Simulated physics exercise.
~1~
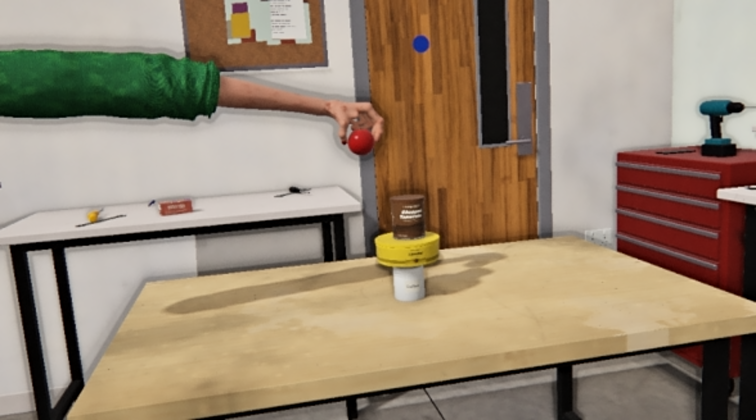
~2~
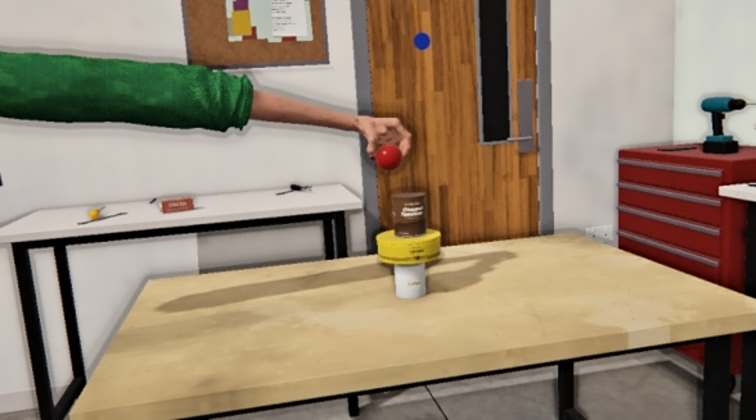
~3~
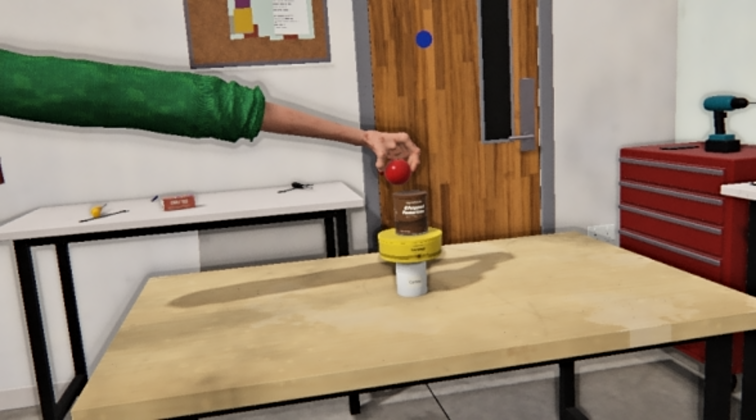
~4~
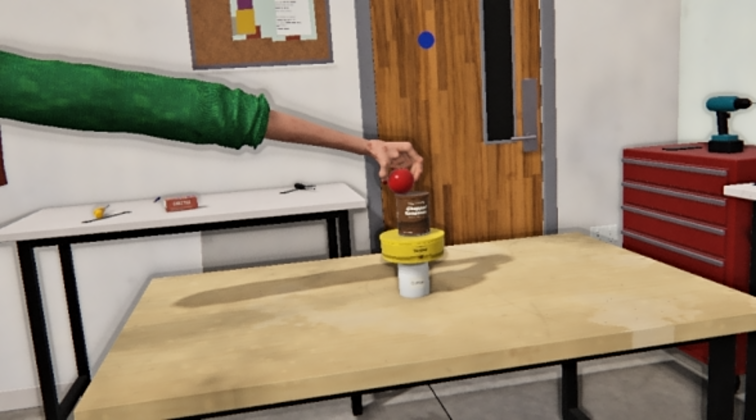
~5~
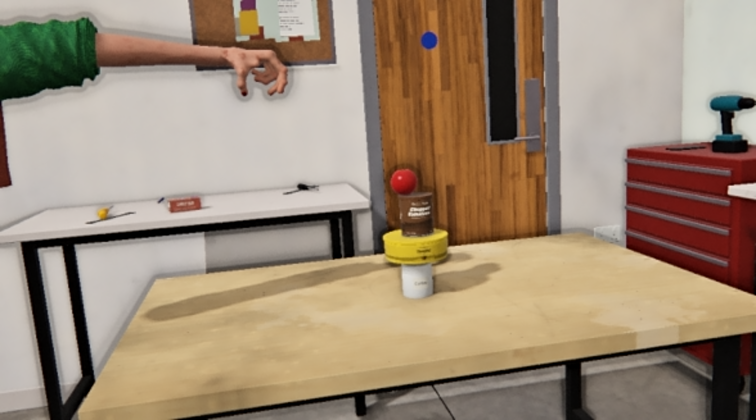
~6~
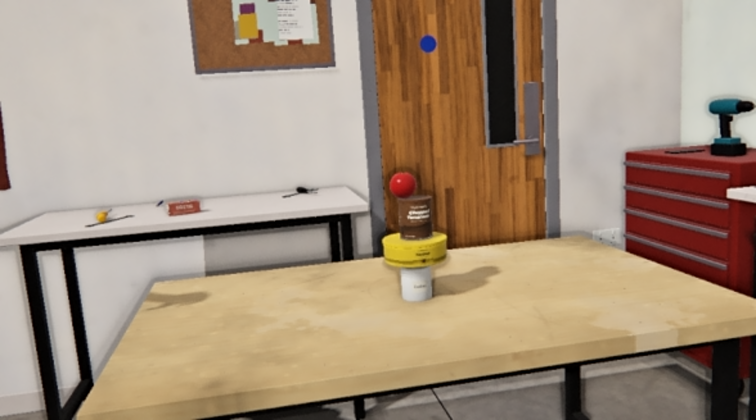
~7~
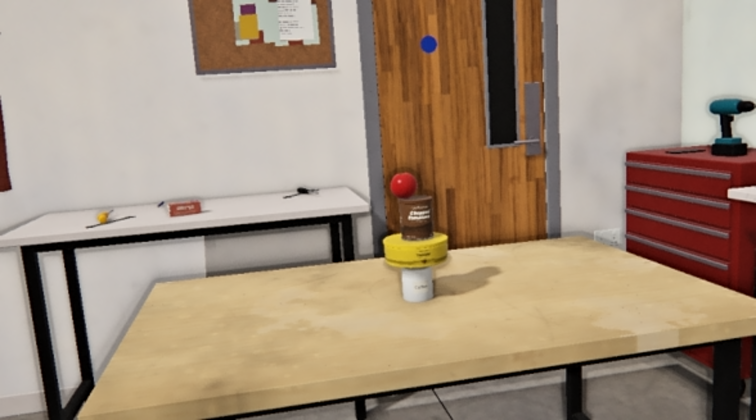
A red tomato was lowered by a hand reaching in from the left onto a brown tin, which sat above a yellow tub and a white jar on a wooden table; the hand let go and withdrew, and the pile stayed standing.
